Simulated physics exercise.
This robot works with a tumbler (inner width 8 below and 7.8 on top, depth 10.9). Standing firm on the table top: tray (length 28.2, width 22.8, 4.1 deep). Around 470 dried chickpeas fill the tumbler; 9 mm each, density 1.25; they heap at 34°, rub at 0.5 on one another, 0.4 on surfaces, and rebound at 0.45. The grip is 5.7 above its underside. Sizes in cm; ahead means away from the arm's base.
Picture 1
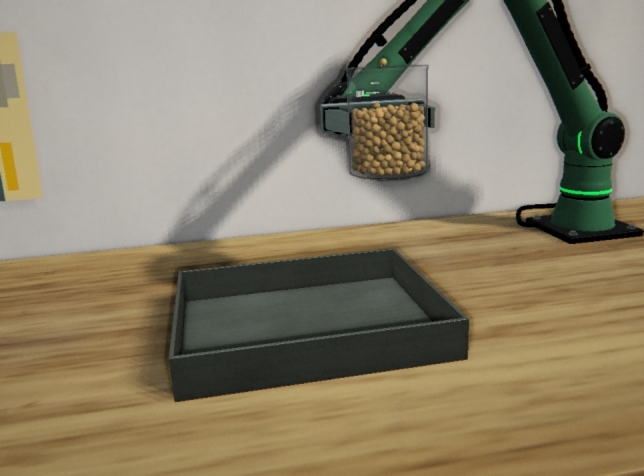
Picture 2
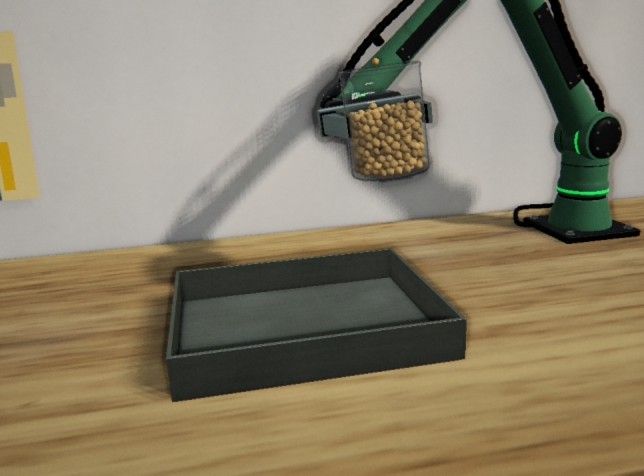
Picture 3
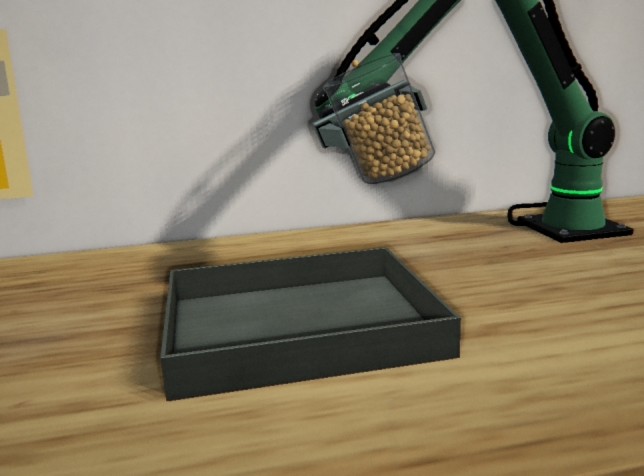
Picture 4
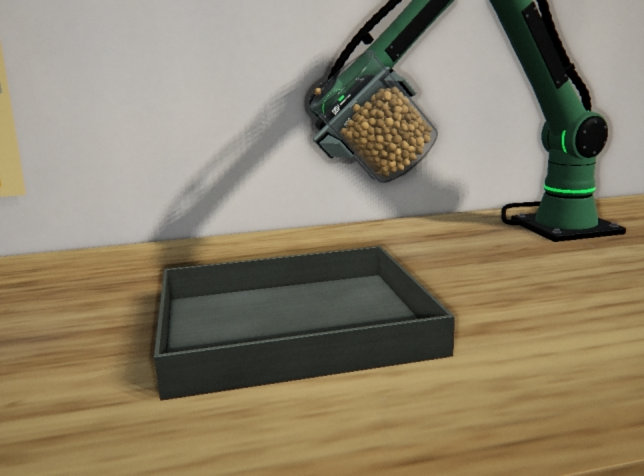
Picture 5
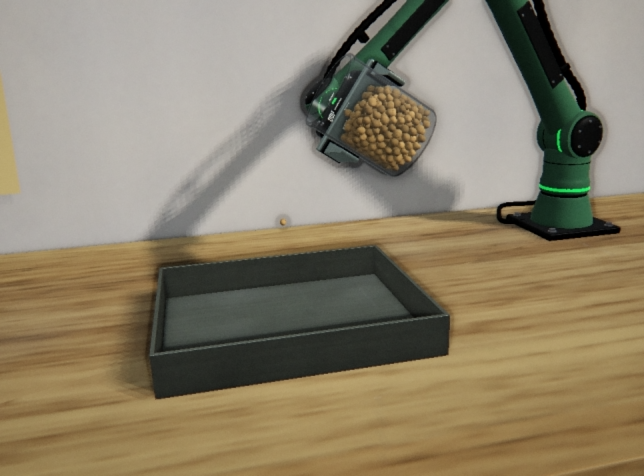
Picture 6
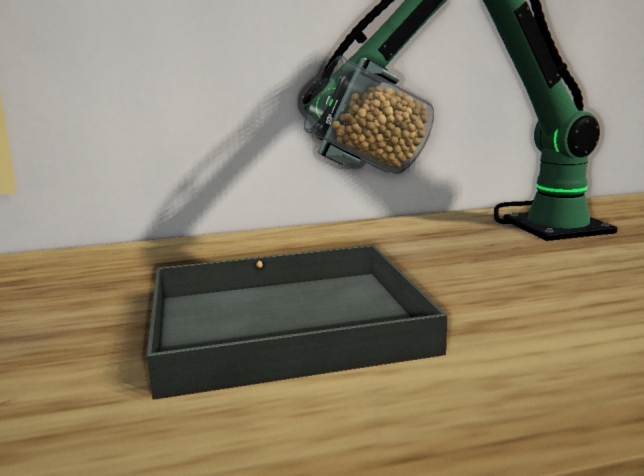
A green robot arm tilted a clear tumbler full of chickpeas further and further over above a wooden table, and a single chickpea dropped out and landed in the dark, shallow tray below.
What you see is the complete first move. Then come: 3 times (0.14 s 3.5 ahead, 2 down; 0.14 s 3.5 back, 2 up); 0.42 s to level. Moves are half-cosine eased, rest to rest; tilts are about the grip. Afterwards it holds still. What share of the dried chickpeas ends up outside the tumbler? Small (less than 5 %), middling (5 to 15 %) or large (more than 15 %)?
Share outside the tumbler: Small (less than 5 %).
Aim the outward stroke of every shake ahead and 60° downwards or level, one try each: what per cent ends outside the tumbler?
Some 0 and 10 per cent.
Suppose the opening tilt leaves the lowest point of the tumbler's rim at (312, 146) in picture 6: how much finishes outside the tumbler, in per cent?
About 20 per cent.
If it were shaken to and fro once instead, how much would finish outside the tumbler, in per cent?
It would be near 0 per cent.
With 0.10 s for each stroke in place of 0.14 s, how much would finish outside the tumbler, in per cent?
It would be near 5 per cent.
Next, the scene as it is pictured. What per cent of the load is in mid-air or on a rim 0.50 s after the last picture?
Roughly 0 per cent.
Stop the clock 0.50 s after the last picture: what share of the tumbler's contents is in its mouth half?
Some 30 per cent.
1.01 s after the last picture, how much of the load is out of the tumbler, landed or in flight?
Some 0 per cent.
Then, 0.50 s on, tilted 62° forward, highest piece 24 above the table; 464 in the tumbler, 4 in the tray.
Then, 1.01 s on, tilted 41° forward, highest piece 25 above the table; 464 in the tumbler, 4 in the tray.
Then, 1.46 s on, level, highest piece 27 above the table; 464 in the tumbler, 4 in the tray.
Then, 2.51 s on, level, highest piece 27 above the table; 464 in the tumbler, 4 in the tray.
In the end, 464 in the tumbler, 4 in the tray. That is 1 % outside the tumbler.
